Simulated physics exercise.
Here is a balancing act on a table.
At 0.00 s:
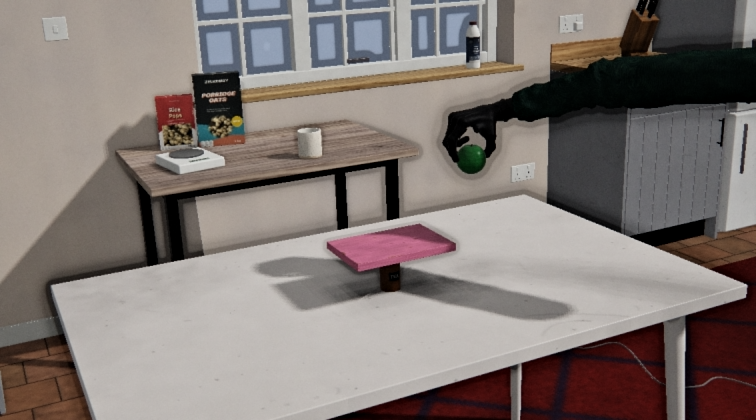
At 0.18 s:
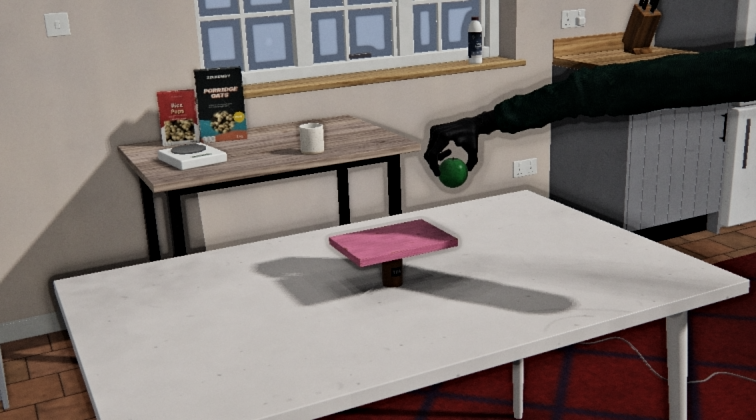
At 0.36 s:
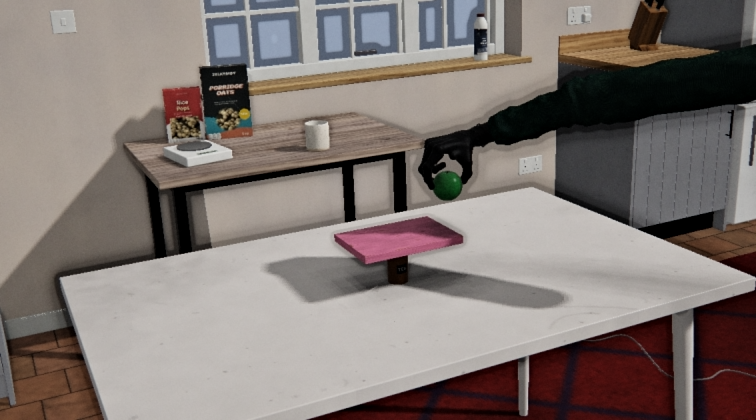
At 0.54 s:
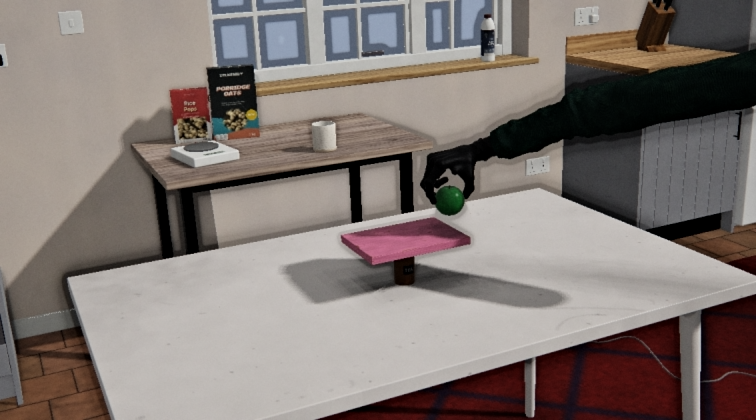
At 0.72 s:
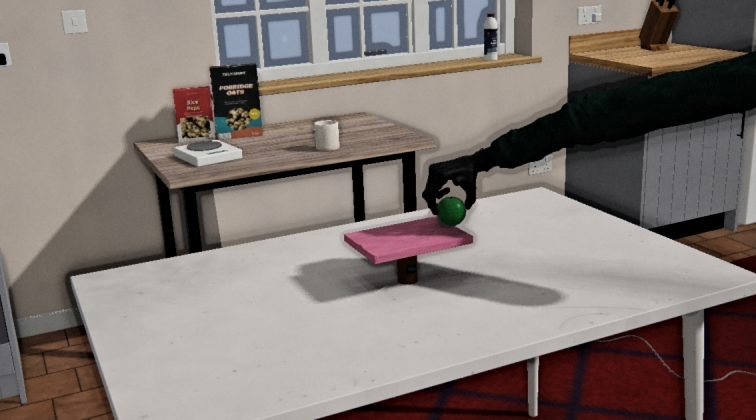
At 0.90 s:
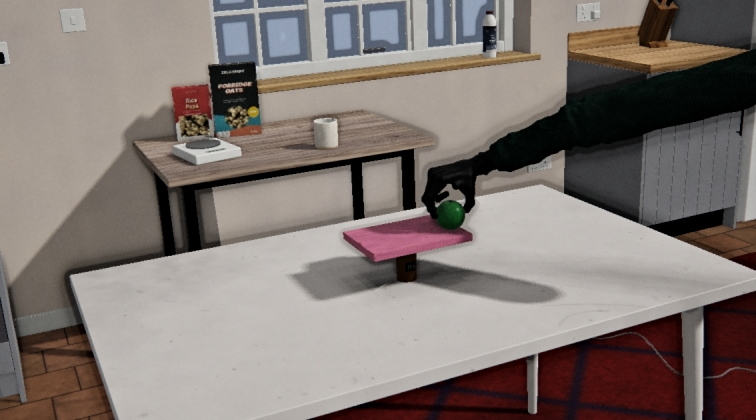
In a kitchen, a dark-gloved hand lowers a green apple onto a pink board's right side.
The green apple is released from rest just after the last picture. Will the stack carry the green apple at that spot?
As it turns out, it loses its balance.
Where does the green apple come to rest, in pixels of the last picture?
Near (499, 256).
By 1.40 s, green apple now fallen; pink board tilted by 45°.
By 1.50 s, pink board tilted by 43°.
By 1.70 s, pink board now fallen; brown shaker moved a little.
When it is over (3.5 s), fallen, pink board and green apple; brown shaker as before. End places, in pixels of the last picture, green apple near (499, 256). The stack comes apart.
